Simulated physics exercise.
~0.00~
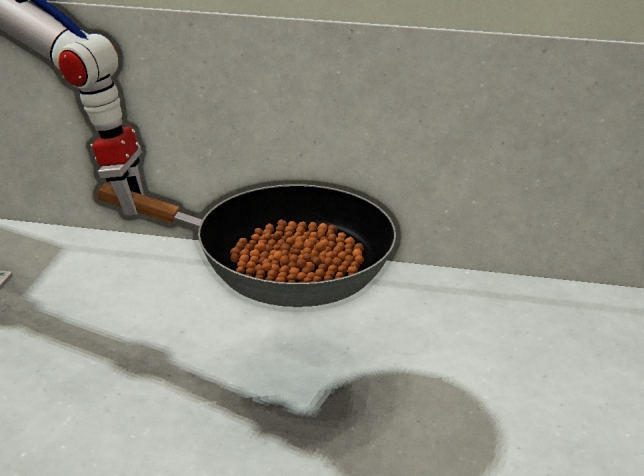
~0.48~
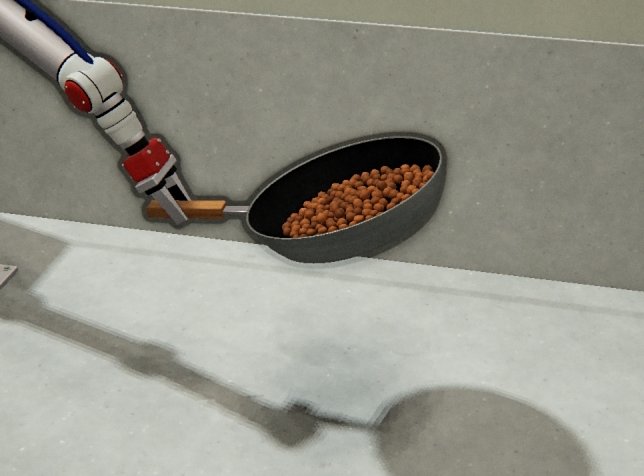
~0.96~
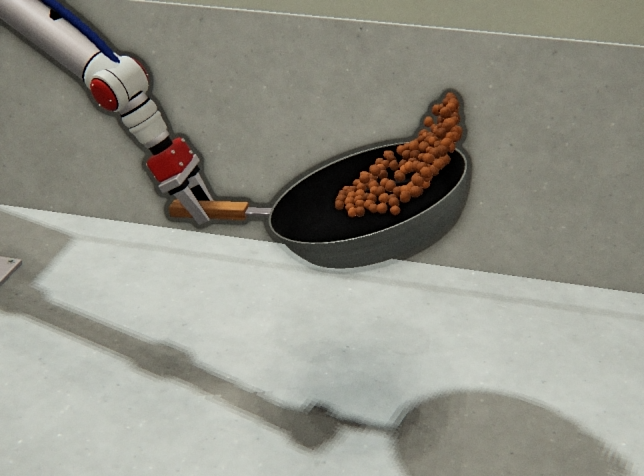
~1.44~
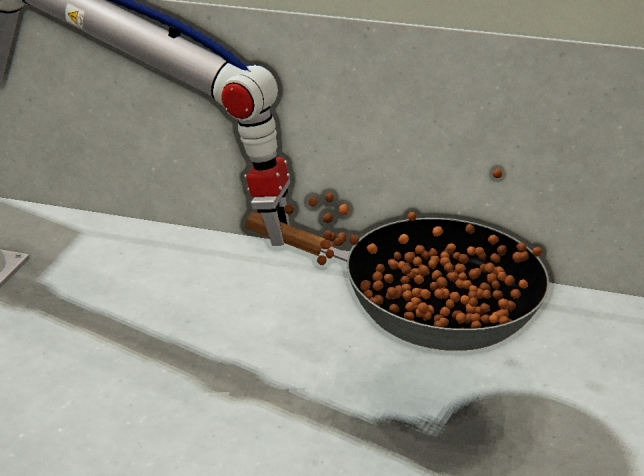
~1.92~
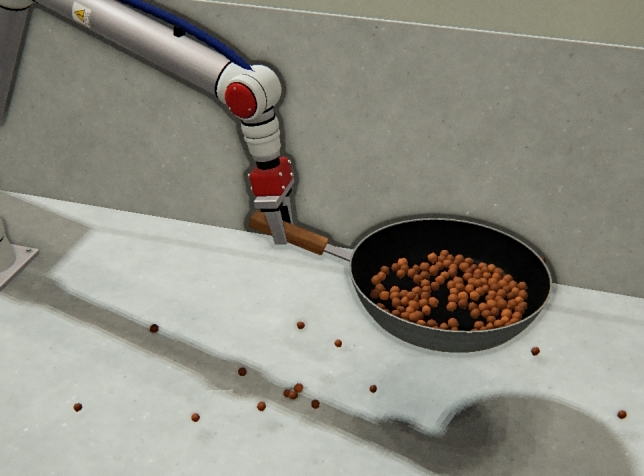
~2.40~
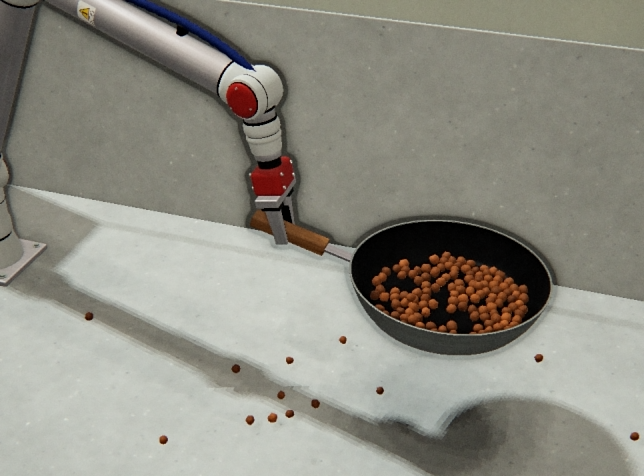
Robot arm tossing small brown nuts in a black frying pan, most landing back inside while some scatter across the grey surface.
